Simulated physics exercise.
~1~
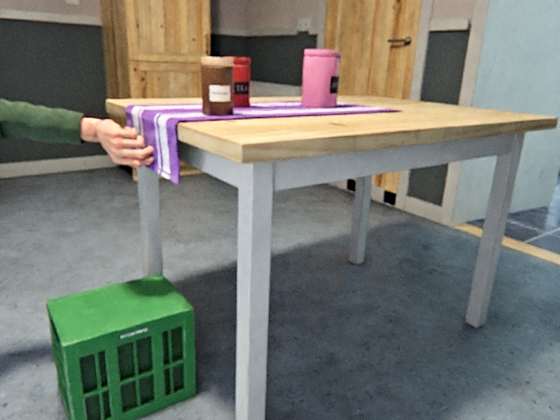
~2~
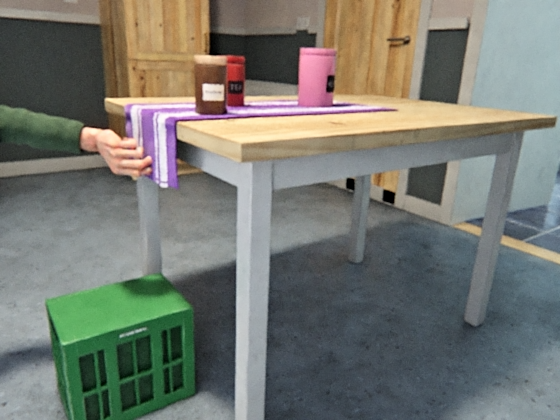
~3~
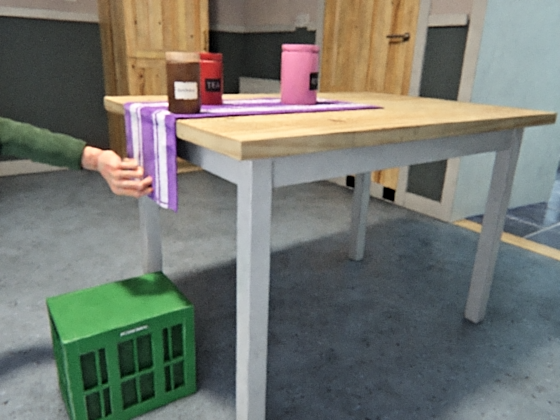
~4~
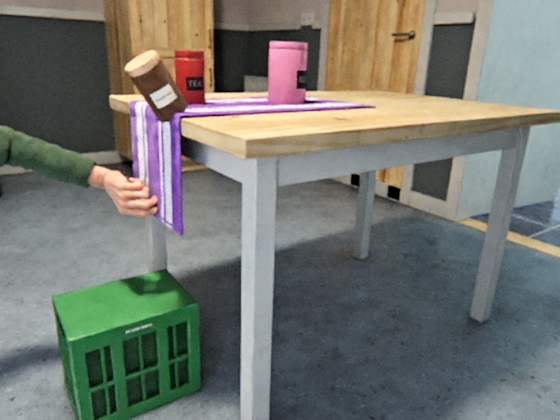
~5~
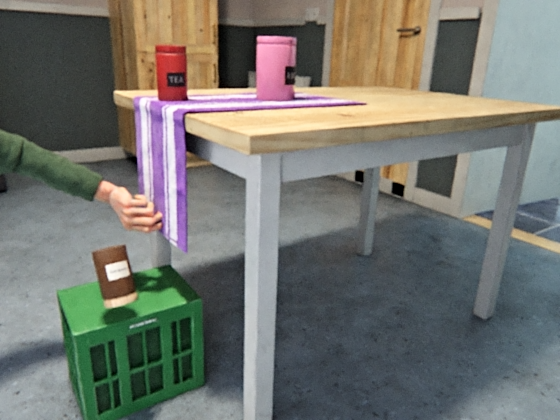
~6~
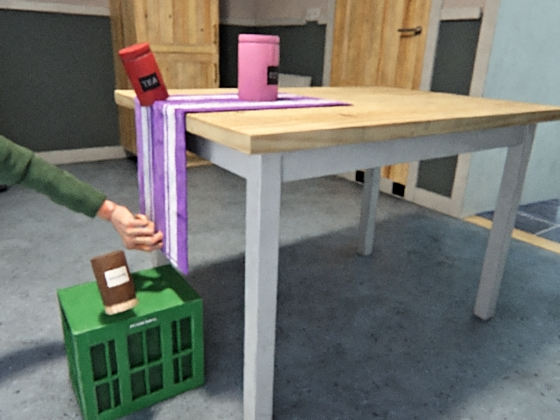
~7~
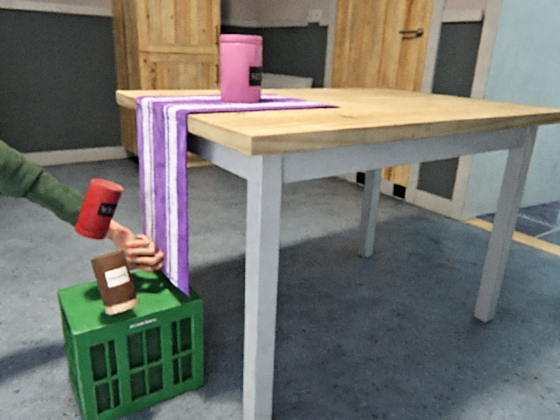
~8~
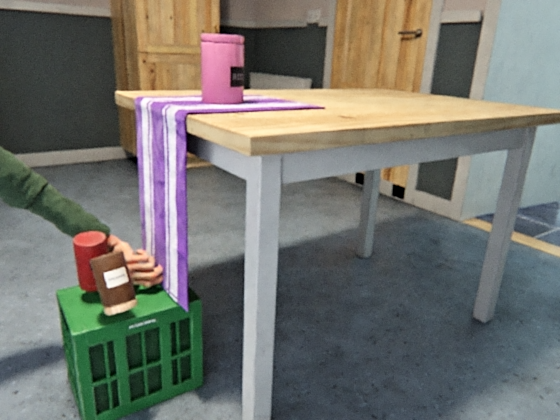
A hand pulls down a purple cloth, dropping brown then red jars onto a green crate.
